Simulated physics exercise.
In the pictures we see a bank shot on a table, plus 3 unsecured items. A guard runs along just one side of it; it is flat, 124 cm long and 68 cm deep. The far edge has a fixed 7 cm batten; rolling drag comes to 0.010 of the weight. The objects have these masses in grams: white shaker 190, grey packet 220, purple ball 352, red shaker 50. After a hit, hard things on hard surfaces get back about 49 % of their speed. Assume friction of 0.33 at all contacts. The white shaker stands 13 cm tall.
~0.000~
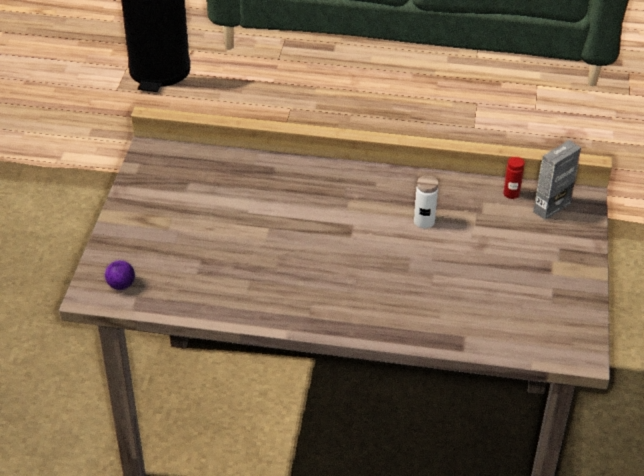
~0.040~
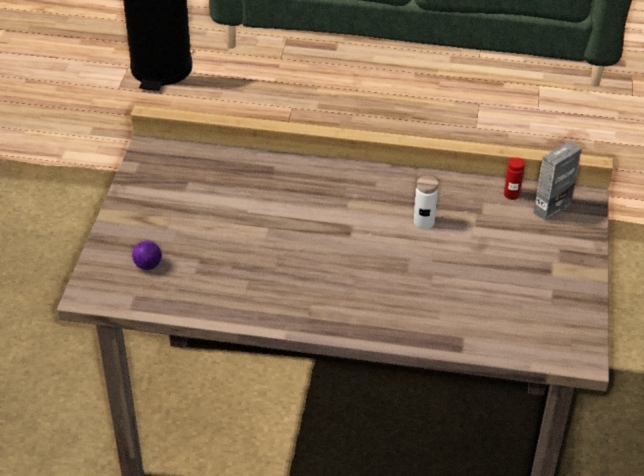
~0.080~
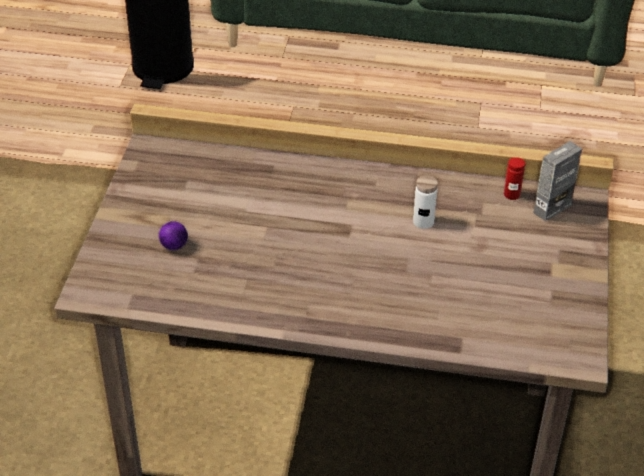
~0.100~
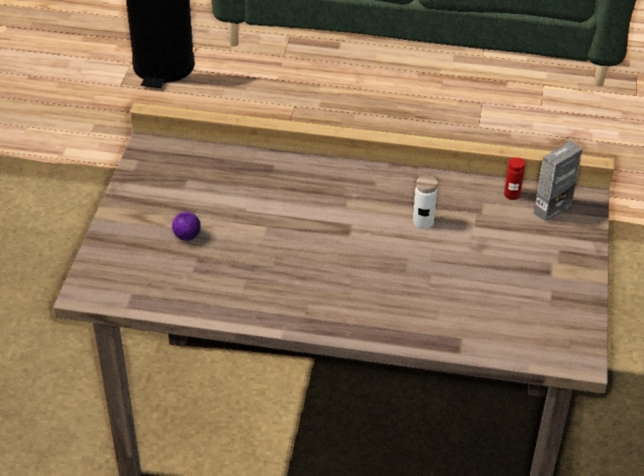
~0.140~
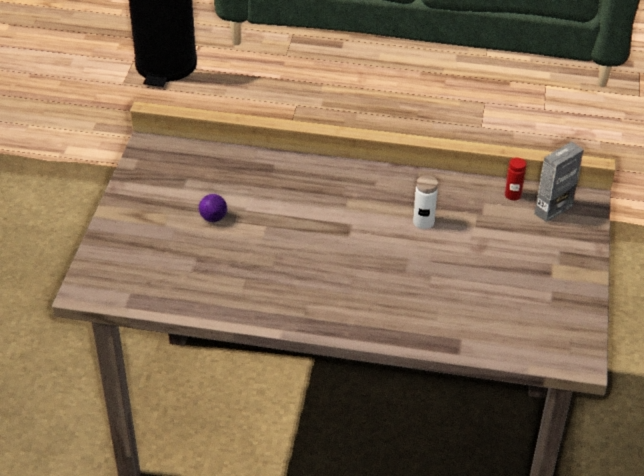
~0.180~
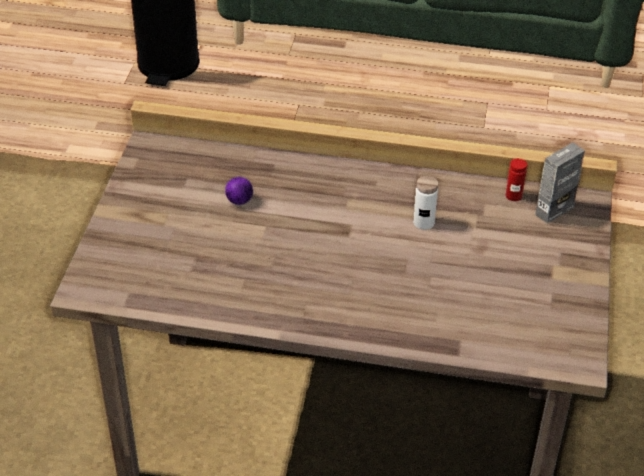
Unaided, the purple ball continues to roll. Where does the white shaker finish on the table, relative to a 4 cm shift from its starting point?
It finishes beyond that mark.
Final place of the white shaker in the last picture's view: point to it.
It comes to rest near (500, 224).
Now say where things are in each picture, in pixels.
The first picture shows purple ball (120, 275); white shaker (426, 202).
The second picture shows purple ball (147, 256); grey packet (557, 181).
The third picture shows purple ball (173, 236); grey packet (558, 181).
The fourth picture shows purple ball (186, 226); grey packet (558, 182).
The fifth picture shows purple ball (213, 208); grey packet (559, 182).
The sixth picture shows purple ball (239, 191); white shaker (426, 203).
By 0.58 s, purple ball near (401, 209).
By 1.08 s, purple ball near (495, 281); white shaker on its side near (500, 224).
By 1.88 s, purple ball near (639, 469); white shaker on its side near (500, 223).
When it is over (2.2 s), lying over on the table, white shaker; the other 2 within 4 cm of the start. End places, in pixels of the last picture, white shaker near (500, 223).
